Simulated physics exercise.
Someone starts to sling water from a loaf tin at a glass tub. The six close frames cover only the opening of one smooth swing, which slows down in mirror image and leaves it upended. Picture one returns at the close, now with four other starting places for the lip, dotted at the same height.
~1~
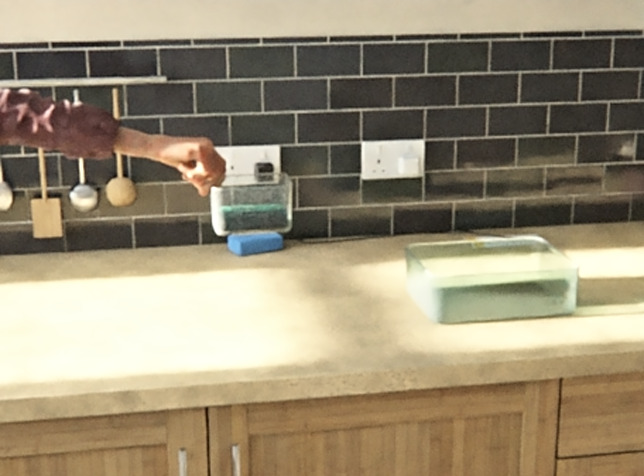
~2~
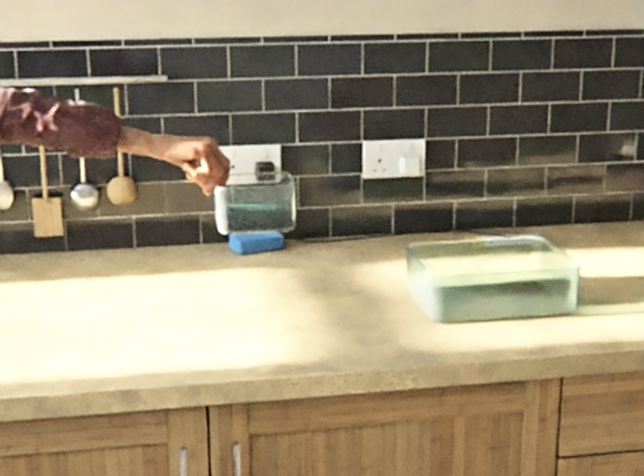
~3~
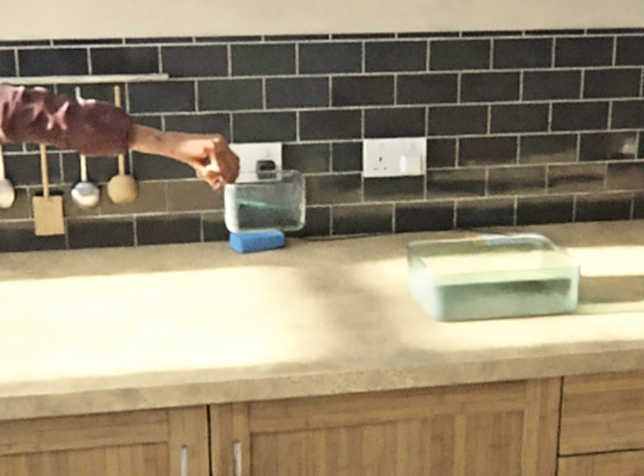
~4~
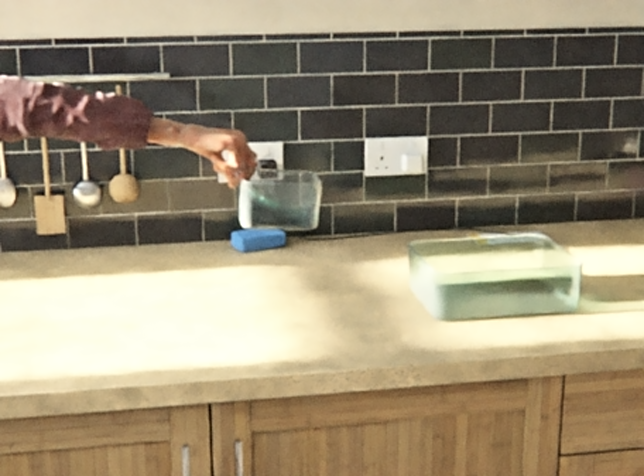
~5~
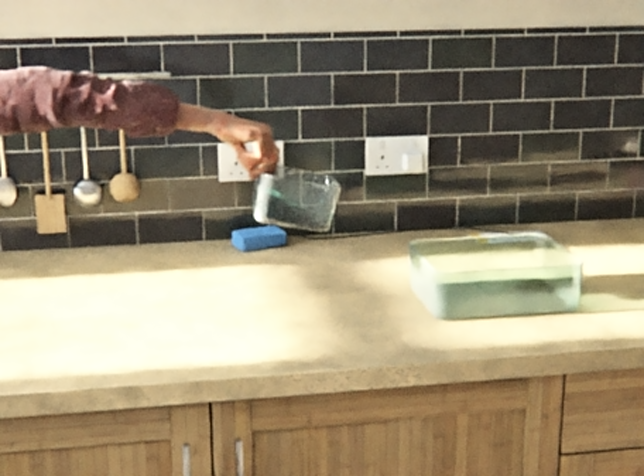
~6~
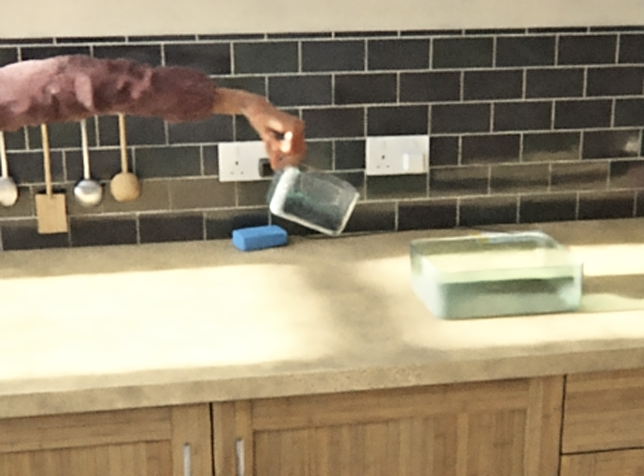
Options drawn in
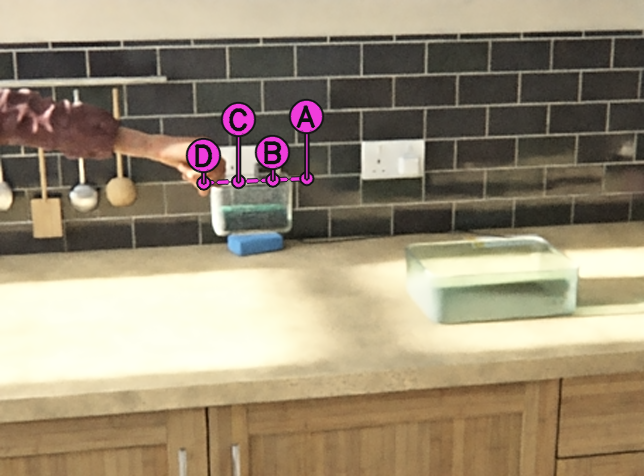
An arm in a maroon sleeve reaches in from the left over a pale kitchen worktop, seen from the front and slightly above in a nearly still view. A blue block sits below the hand, a clear glass tub of greenish liquid stands to the right, and utensils hang against dark tiles above wooden cupboards. The hand moves a small clear container rightward, slowly then faster, tilting it to the right.
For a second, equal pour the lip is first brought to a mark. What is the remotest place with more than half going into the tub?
The answer is place A.
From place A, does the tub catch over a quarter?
Yes, it does.
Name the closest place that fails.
It is B.
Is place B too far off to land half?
Yes, that goes wrong.
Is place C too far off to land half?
Yes.
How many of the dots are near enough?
One of the four.
On the marked copy, A at (306, 178); B at (272, 180); C at (238, 181); D at (203, 183).
If A is chosen, about 67 % lands in the tub, 29 % falls short and 5 % goes beside or beyond.
If B is chosen, about 28 % lands in the tub, 69 % falls short.
If C is chosen, about 0 % lands in the tub, 99 % falls short.
If D is chosen, about 0 % lands in the tub, 100 % falls short.
